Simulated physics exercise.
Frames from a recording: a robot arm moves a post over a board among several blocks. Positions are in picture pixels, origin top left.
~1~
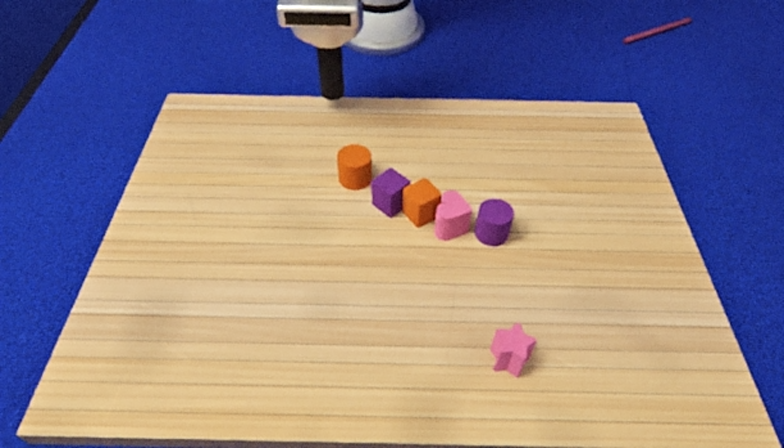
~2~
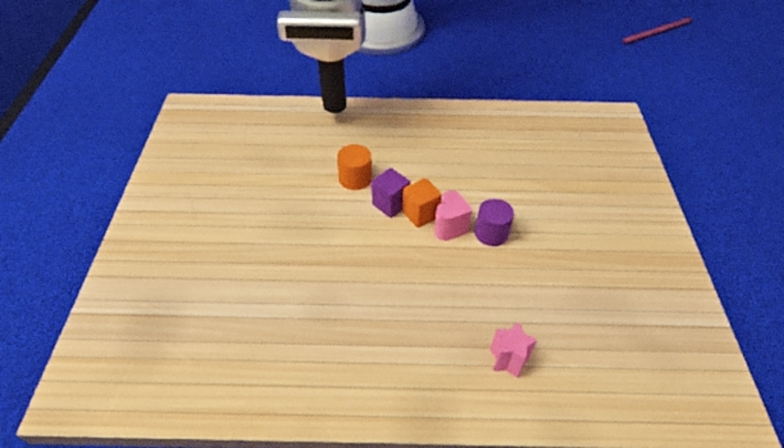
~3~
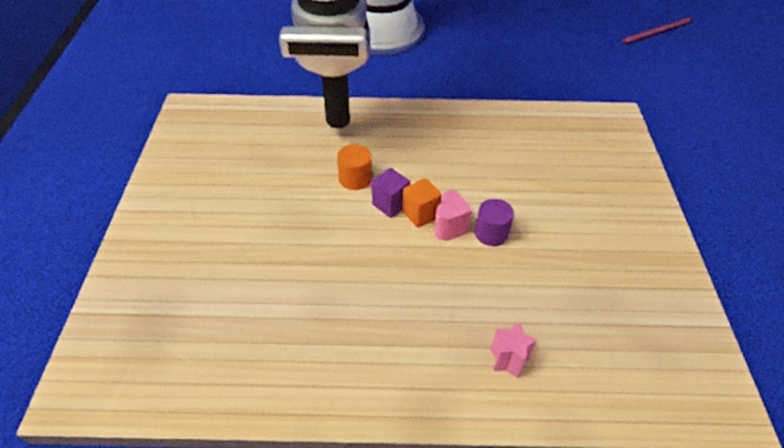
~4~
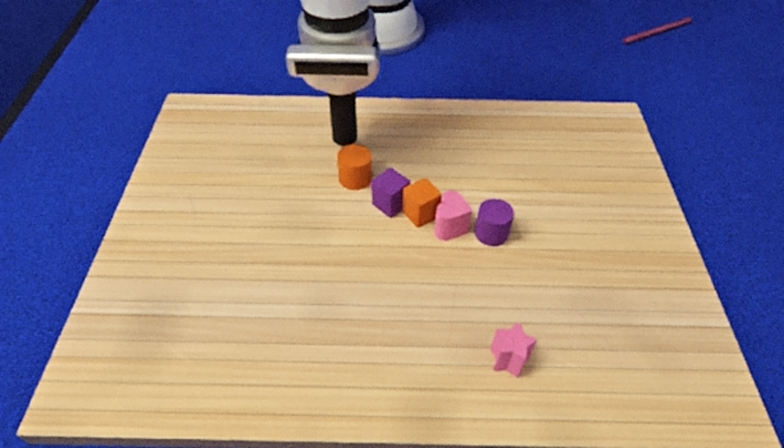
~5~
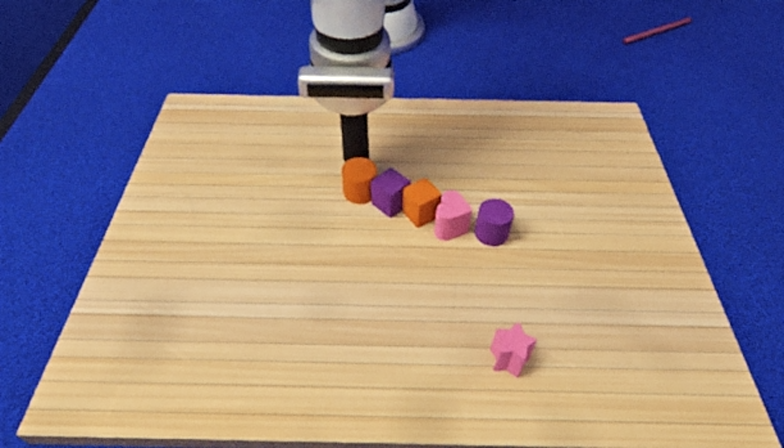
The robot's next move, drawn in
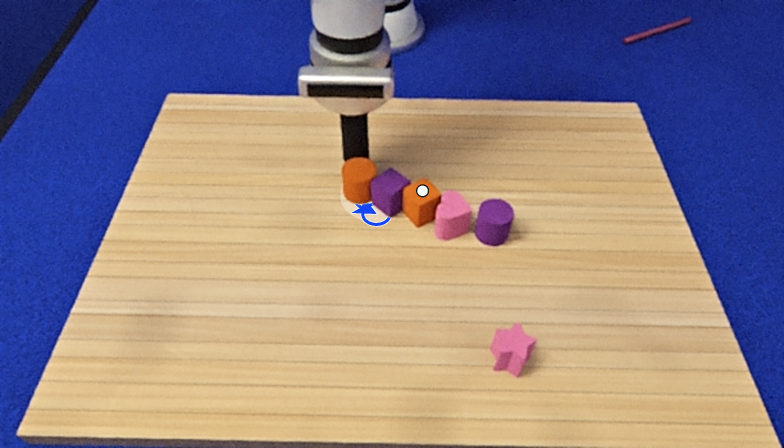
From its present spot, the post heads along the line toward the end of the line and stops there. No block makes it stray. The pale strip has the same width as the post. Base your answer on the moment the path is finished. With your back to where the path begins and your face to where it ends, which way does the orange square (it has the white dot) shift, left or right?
Its sideways move is to the left.
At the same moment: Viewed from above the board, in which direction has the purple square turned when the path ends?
Looking from above, the answer is counterclockwise.
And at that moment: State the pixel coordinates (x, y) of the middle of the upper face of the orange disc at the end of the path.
Put as a pixel place, it's (368, 215).
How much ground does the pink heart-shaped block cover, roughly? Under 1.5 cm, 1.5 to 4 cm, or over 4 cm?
I'd go with under 1.5 cm for this block.
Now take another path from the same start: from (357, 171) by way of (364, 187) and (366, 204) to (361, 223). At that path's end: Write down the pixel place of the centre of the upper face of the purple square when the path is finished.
Close to (395, 201).
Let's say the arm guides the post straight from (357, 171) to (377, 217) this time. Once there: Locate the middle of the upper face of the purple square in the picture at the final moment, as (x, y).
(405, 208)
Drawn move, from (357, 171) over (355, 187) and (357, 204) to (376, 214); the dot is on the orange square.
On the path given first. Halfway along, post at (353, 183); orange disc at (357, 196); purple square at (390, 189), turned 50° anticlockwise.
At the end, post at (376, 201); orange disc at (368, 215); purple square at (406, 195), turned 50° anticlockwise; orange square at (440, 193), turned 15° anticlockwise; pink heart-shaped block at (465, 206), turned 25° clockwise.
